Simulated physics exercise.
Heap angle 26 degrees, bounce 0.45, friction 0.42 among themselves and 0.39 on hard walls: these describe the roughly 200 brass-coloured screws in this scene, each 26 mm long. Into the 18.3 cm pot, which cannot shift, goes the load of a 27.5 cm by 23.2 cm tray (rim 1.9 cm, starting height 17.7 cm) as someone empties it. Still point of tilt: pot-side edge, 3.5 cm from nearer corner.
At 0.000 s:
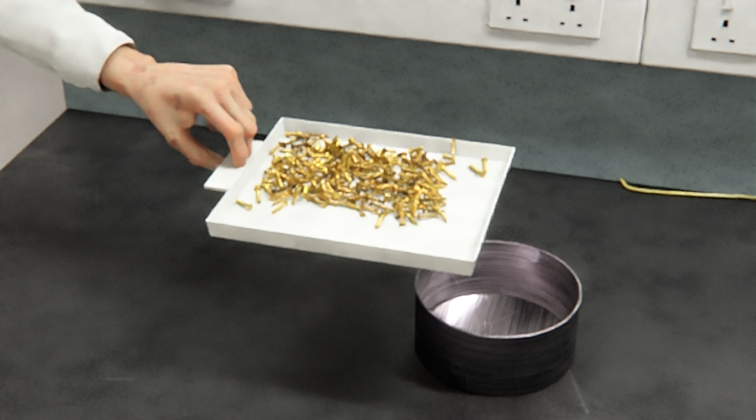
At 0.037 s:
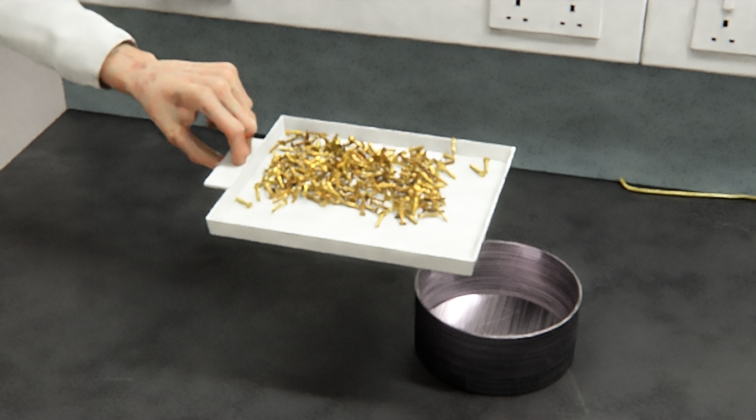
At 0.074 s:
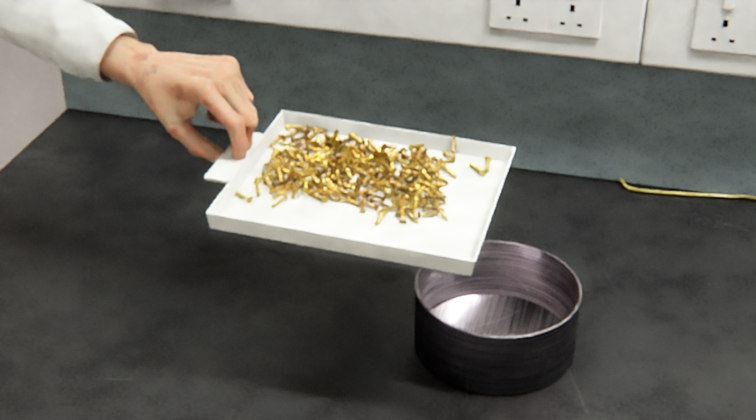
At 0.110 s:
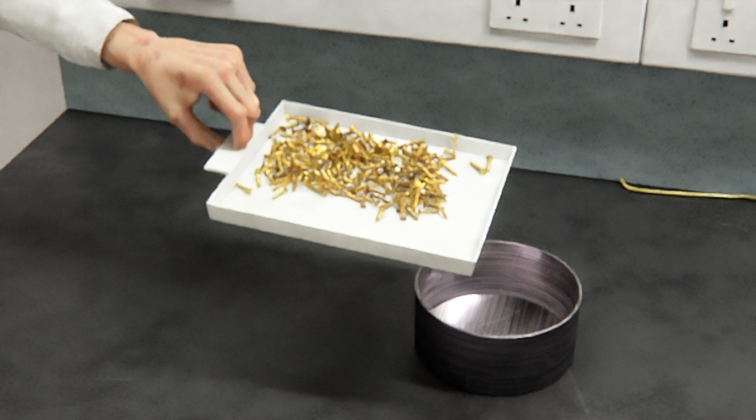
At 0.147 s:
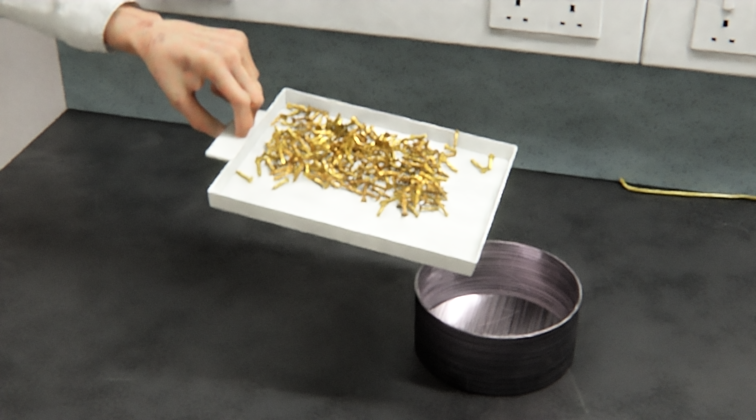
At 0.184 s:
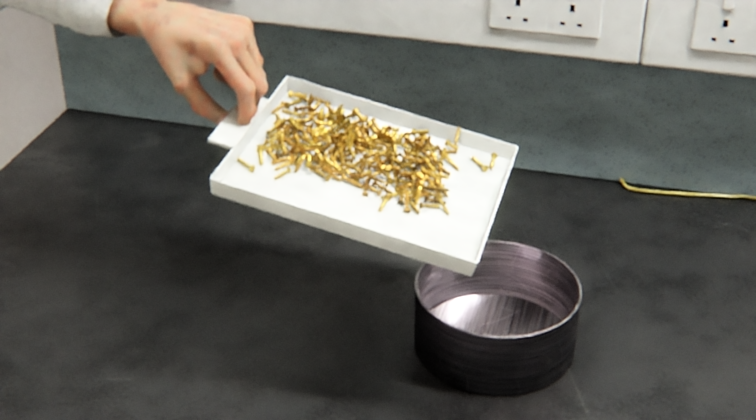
On a dark worktop against a grey-blue upstand and white wall sockets, the view looks down at an angle and stays still. A hand in a white sleeve, at upper left, holds a shallow white tray of brass-coloured screws above and left of an empty round dark pot, with a yellow cord behind at right. The hand slowly raises the tray's left end, tilting it slightly towards the pot, while the heaped screws stay together on it.
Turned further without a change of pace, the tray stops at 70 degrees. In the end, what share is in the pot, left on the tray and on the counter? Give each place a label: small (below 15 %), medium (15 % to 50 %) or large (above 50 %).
Shares by place: Pot medium, tray medium, counter medium.
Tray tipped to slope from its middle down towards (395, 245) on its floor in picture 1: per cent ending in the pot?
My guess is roughly 0 percent.
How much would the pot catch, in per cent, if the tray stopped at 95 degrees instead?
Estimate: Roughly 60 percent.
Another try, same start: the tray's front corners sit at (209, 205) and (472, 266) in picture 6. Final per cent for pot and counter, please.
The pot gets 0 and the counter 85.
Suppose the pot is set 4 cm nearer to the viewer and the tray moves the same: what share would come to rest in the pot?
35 per cent.
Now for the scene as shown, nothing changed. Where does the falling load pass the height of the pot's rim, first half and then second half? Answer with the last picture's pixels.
Early: About (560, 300); late: About (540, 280).
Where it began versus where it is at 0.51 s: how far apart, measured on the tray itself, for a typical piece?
By then it sits near 4 cm from where it began.
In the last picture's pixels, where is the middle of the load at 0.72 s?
Approximately (501, 184) in the last picture.
Then, at 0.51 s, tilt 40 degrees; the tray holds 100 %, the pot 0 %.
Then, at 0.72 s, tilt 59 degrees; the tray holds 95 %, the pot 0 %.
After 1.05 s, tilt 70 degrees; the tray holds 35 %, the pot 35 %.
In the end, at 2.2 s, pot 40 %, tray 30 %, counter 30 %.
